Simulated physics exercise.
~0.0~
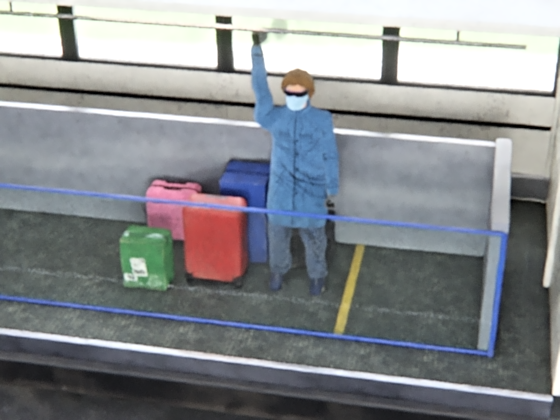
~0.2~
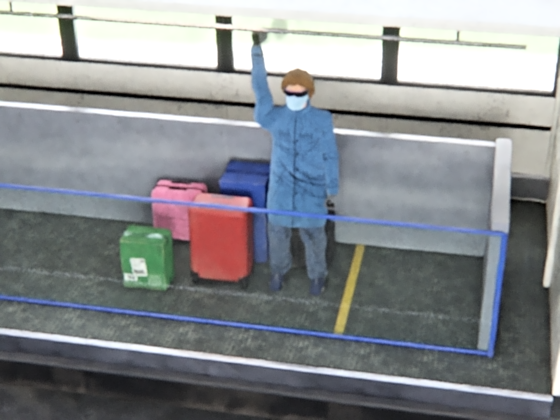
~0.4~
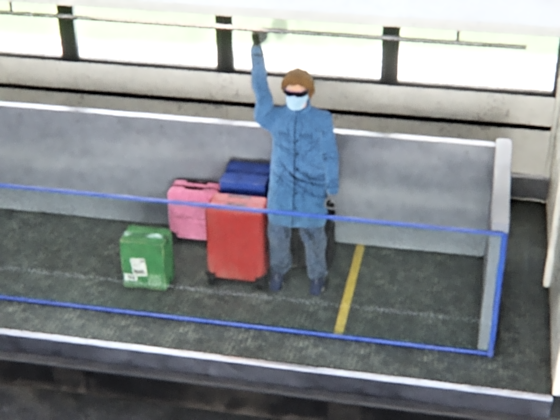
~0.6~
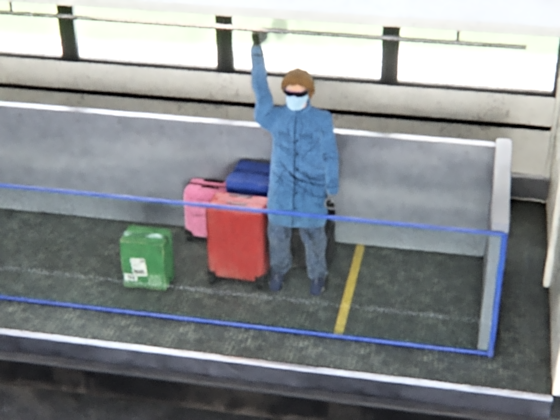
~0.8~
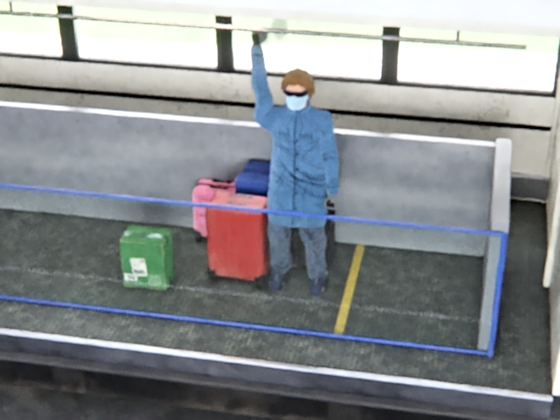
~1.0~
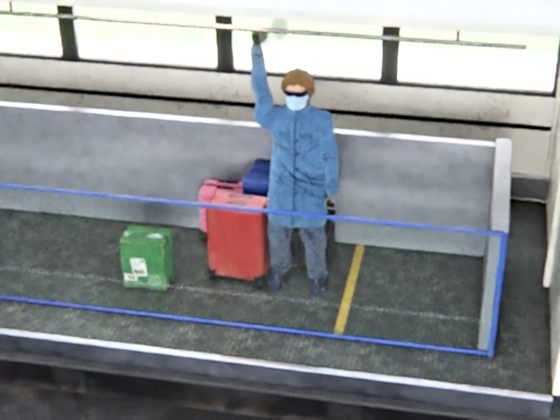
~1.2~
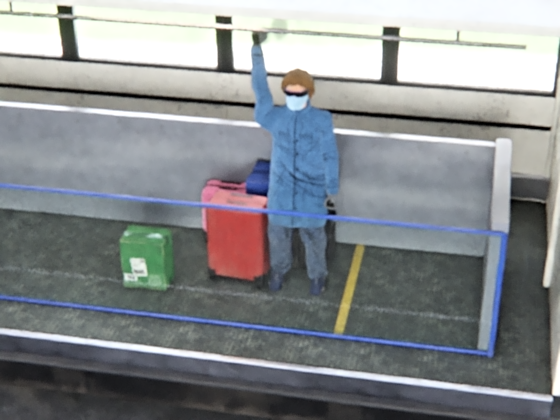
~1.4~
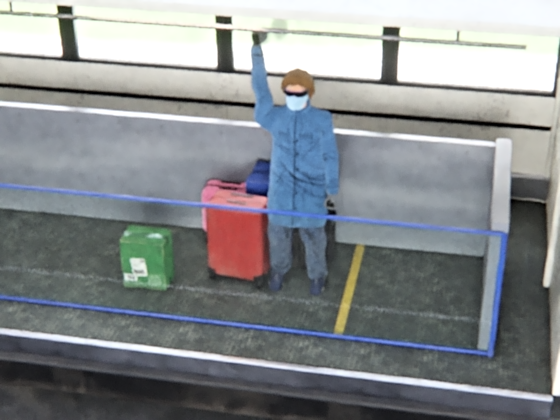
At the start, a masked traveller in a blue coat stands with one arm raised to an overhead rail, beside pink, red, blue and green luggage on a grey floor. The pink case and the large red case slide right, the red one stopping close beside the traveller's legs. The pink case keeps sliding behind it, while the blue bag shifts right behind the traveller. Both then settle, partly hidden. The green piece never moves, and at the end all the luggage rests upright, short of the yellow line.
